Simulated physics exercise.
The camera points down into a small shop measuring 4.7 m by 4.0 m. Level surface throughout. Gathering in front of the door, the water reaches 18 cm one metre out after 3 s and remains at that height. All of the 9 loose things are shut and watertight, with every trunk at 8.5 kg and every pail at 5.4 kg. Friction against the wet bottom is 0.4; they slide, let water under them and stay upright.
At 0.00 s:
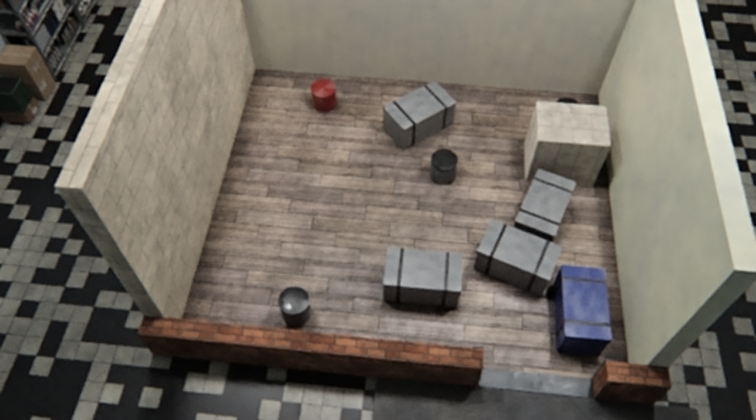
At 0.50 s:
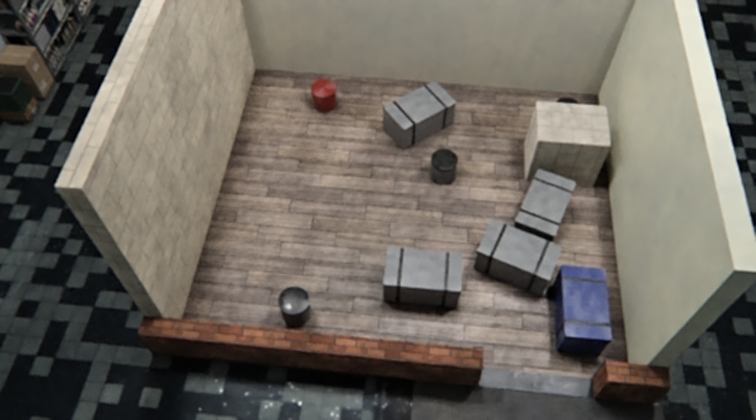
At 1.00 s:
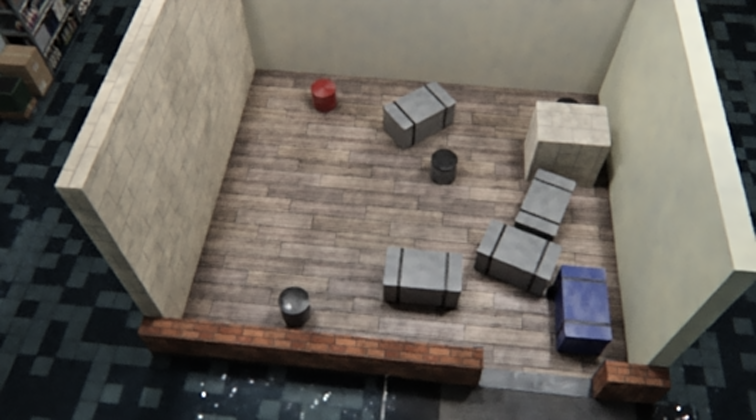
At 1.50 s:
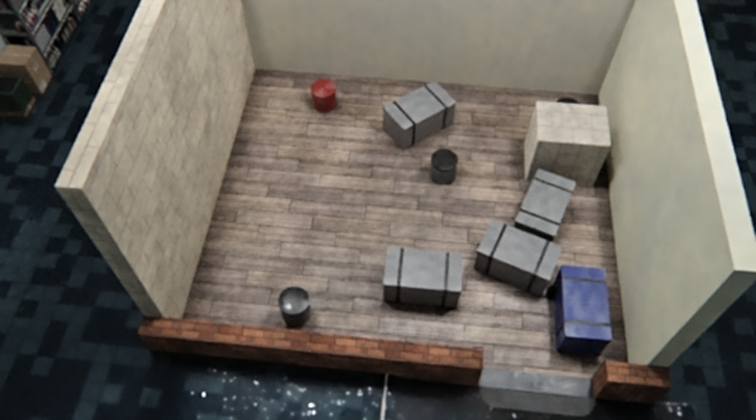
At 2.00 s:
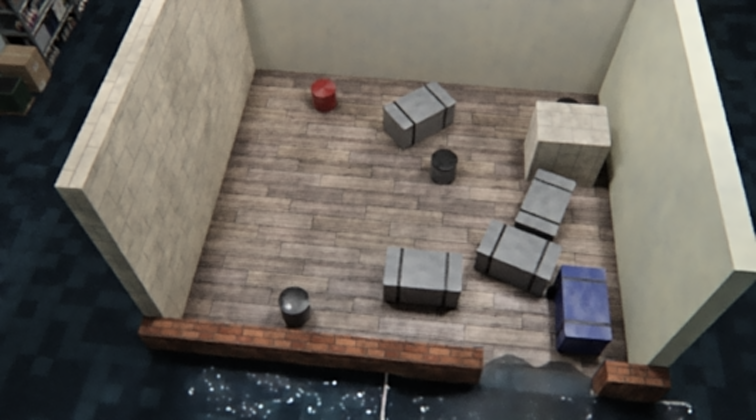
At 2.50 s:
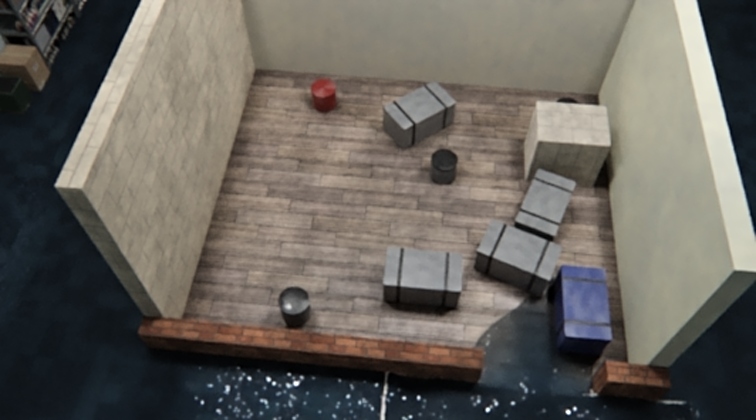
A small shop with pale walls, a plank floor and a low brick front wall is seen from high above. Four grey trunks lie about the room, with a blue one at lower right, a pale block at upper right, a red pail at upper left and dark pails elsewhere. Dark, glinting water spreads over the checkered ground outside, then enters the doorway, while the objects and camera stay still.
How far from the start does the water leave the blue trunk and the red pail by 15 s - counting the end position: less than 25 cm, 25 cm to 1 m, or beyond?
By then the blue trunk covers a big distance and the red pail covers a big distance.
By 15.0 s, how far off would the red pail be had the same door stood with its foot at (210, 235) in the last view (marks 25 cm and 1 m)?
So the red pail is slightly displaced by then.
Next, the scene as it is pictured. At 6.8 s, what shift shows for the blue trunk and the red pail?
Close to 140 cm for the first and 0 cm for the second.
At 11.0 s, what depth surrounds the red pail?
About 10 cm.
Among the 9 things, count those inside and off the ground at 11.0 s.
Then: 6.
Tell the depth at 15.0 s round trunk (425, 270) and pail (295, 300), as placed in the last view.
Around 4 cm and 4 cm.
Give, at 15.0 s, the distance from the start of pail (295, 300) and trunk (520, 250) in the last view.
Respectively 100 and 300 centimetres.
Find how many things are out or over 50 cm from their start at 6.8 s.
Answer: 4.
After 3.5 s the blue trunk is near (610, 291), 0.3 m from its start, aground; the red pail is near (323, 88), 0.0 m from its start, aground; 0 afloat.
After 6.8 s the blue trunk is near (559, 190), 1.3 m from its start, afloat; the red pail is near (323, 88), 0.0 m from its start, aground; 3 afloat.
After 11.0 s the blue trunk is near (367, 118), 3.3 m from its start, afloat; the red pail is near (270, 87), 0.7 m from its start, afloat; 6 afloat.
After 15.0 s the blue trunk is near (337, 78), 4.0 m from its start, afloat; the red pail is near (235, 243), 2.5 m from its start, afloat; 8 afloat.
